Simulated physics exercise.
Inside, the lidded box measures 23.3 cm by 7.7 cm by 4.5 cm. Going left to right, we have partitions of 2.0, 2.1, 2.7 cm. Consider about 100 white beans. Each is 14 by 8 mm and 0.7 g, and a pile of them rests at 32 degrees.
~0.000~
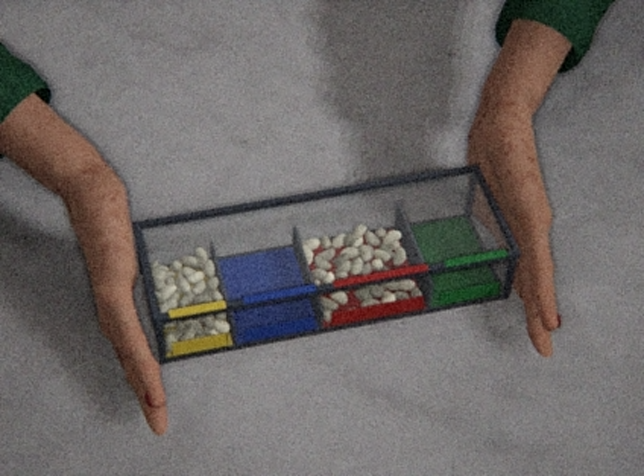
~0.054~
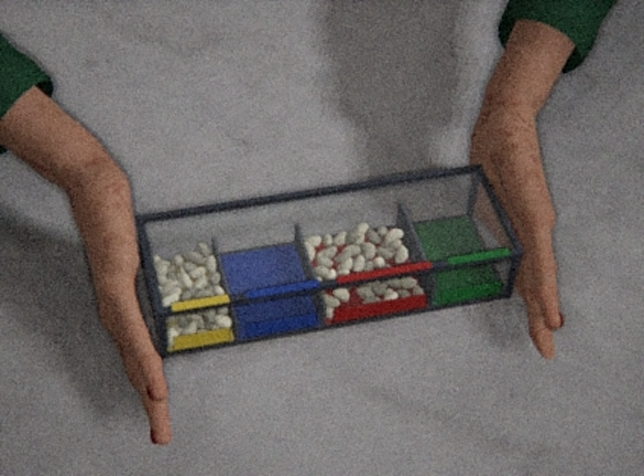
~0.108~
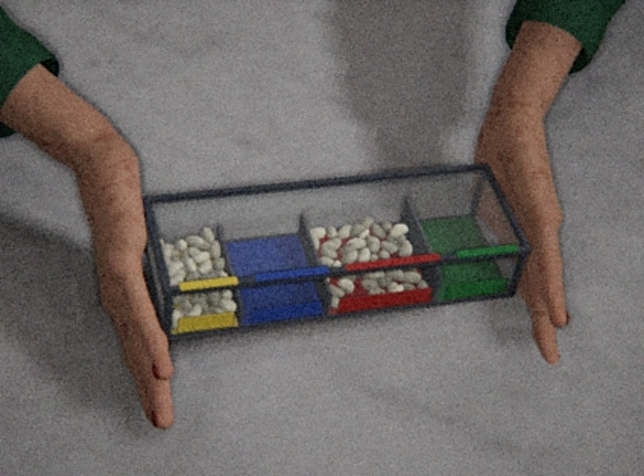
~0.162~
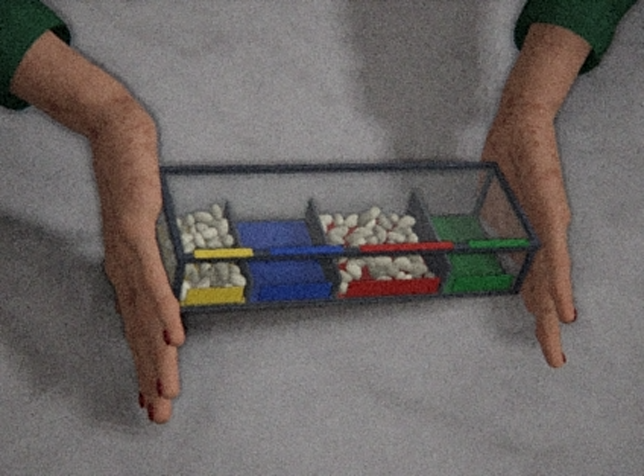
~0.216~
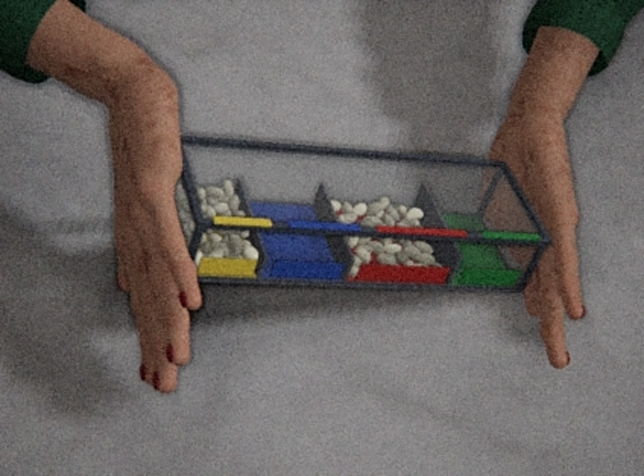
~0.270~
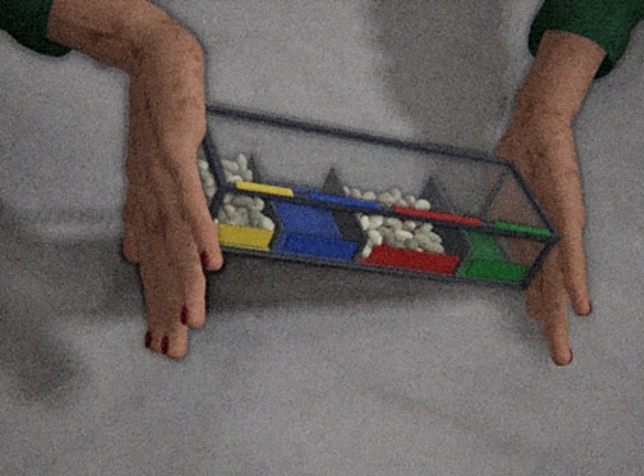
Two hands held a clear, divided box with white beans in its yellow and red sections, then tilted it steadily, raising the left end while the beans stayed in their sections beside the blue and green ones.
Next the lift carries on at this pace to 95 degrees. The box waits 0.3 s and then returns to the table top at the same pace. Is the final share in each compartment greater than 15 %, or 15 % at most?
Red: Succeeds; blue: Fails; green: Succeeds; yellow: Fails.
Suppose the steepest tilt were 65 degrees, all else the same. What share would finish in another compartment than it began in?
Result: Some 20 %.
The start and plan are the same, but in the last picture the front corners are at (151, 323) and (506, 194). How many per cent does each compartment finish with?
Per cent by compartment: Red 5, blue 0, green 0, yellow 95.
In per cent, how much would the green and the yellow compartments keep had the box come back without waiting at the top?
In that case green 55; yellow 0.
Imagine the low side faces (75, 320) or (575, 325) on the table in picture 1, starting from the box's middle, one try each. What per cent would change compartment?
I'd put it at roughly 45 per cent for the first tilt and roughly 75 per cent for the second.
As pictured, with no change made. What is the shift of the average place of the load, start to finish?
I'd say close to 10.5 cm in total.
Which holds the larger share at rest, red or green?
I'd say the green side has more in it.
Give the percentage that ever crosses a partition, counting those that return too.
The share comes out near 80 per cent.
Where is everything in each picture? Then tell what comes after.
Box tilt 0 degrees, front corners at (160, 317) and (513, 252); red 50 %, yellow 50 %, in the first frame.
Box tilt 1 degrees, front corners at (162, 310) and (516, 251), in the second frame.
Box tilt 6 degrees, front corners at (170, 289) and (523, 248), lowest corner right back, in the third frame.
Box tilt 12 degrees, front corners at (184, 256) and (533, 243), lowest corner right back, in the fourth frame.
Box tilt 18 degrees, front corners at (203, 221) and (544, 240), lowest corner right back, in the fifth frame.
Box tilt 24 degrees, front corners at (225, 185) and (553, 236), lowest corner right back; red 50 %, yellow 50 %. The box's pace is about 115 degrees a second, in the sixth frame.
After 1.14 s, tilt 95 degrees; red 55 %, green 40 %, yellow 5 %.
Then, at 1.71 s, tilt 49 degrees; red 35 %, green 60 %.
After 2.35 s, tilt 0 degrees; red 35 %, green 60 %.
At rest (2.7 s), red 35 %, blue 0 %, green 60 %, yellow 0 %.
